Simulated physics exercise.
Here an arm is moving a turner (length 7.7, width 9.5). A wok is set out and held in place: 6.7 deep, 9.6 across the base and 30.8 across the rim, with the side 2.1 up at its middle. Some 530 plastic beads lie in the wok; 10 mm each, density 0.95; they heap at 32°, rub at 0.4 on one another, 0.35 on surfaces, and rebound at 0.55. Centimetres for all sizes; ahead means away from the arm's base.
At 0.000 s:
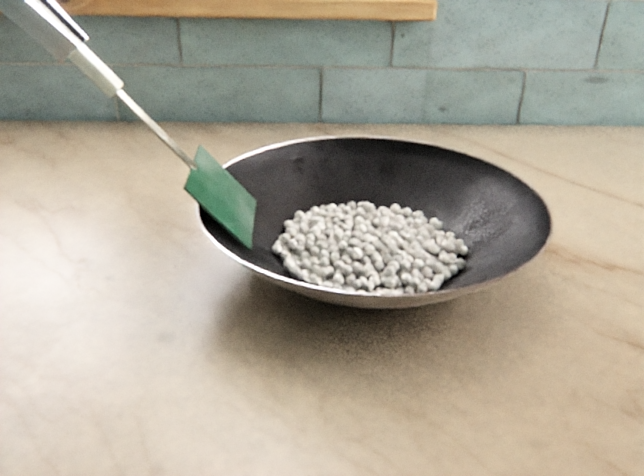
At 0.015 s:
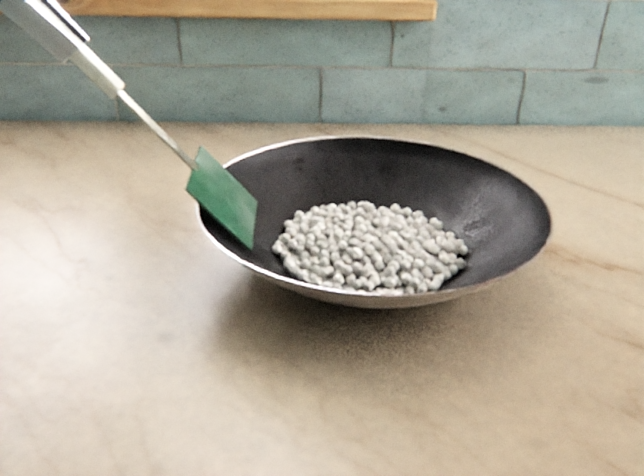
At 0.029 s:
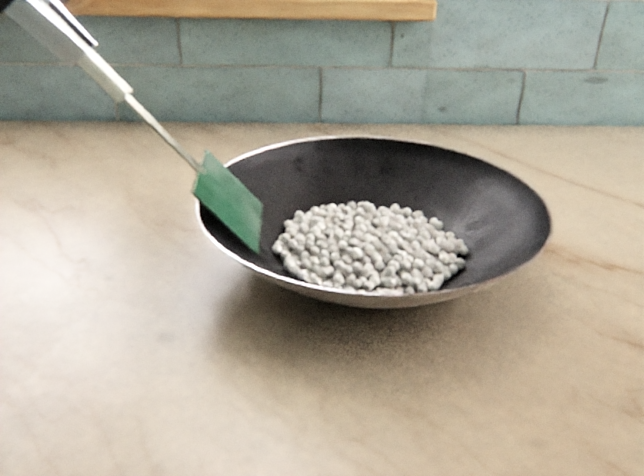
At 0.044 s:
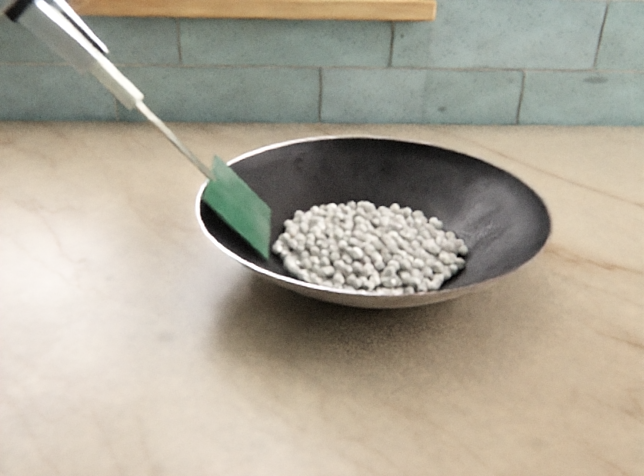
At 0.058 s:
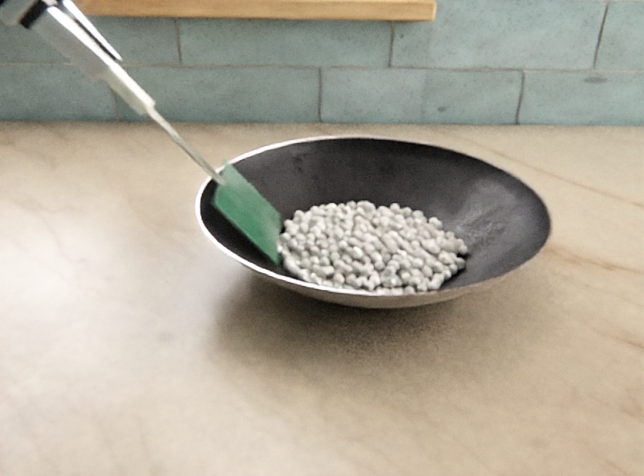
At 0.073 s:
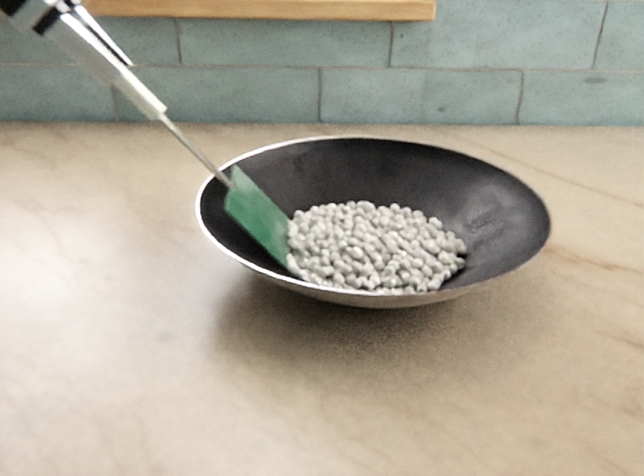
Green turner blade on a robotic arm sliding down inside a black wok to the left edge of heaped pale beads.
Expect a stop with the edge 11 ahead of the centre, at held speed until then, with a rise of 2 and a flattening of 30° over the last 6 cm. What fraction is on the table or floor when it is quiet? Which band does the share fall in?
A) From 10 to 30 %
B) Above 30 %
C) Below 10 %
A.
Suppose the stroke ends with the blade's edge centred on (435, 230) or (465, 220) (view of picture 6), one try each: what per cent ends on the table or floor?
Estimates, in order: 0 % and 0 %.
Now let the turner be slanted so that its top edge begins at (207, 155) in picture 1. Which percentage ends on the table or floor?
Near 20 in a hundred.
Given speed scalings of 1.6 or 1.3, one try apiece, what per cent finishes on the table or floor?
Estimates in order: 40 per cent, 30 per cent.
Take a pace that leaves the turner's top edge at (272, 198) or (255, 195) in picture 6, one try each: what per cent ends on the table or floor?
Try one roughly 50 per cent; try two roughly 40 per cent.
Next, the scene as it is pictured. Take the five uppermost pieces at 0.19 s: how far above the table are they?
About 4 cm.
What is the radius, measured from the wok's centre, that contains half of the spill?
The answer is around 22 cm.
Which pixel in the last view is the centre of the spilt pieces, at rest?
I'd place it close to (598, 267).
After 0.19 s, sloping 49°, highest piece 4 above the table; 527 in the wok.
After 0.31 s, sloping 42°, highest piece 7 above the table; 527 in the wok.
After 0.56 s, sloping 19°, highest piece 8 above the table; 444 in the wok, 68 on the table or floor, 15 on the blade or in flight.
After 1.61 s, sloping 19°, highest piece 6 above the table; 443 in the wok, 84 on the table or floor.
At rest, 443 in the wok, 84 on the table or floor. That is 16 % on the table or floor.
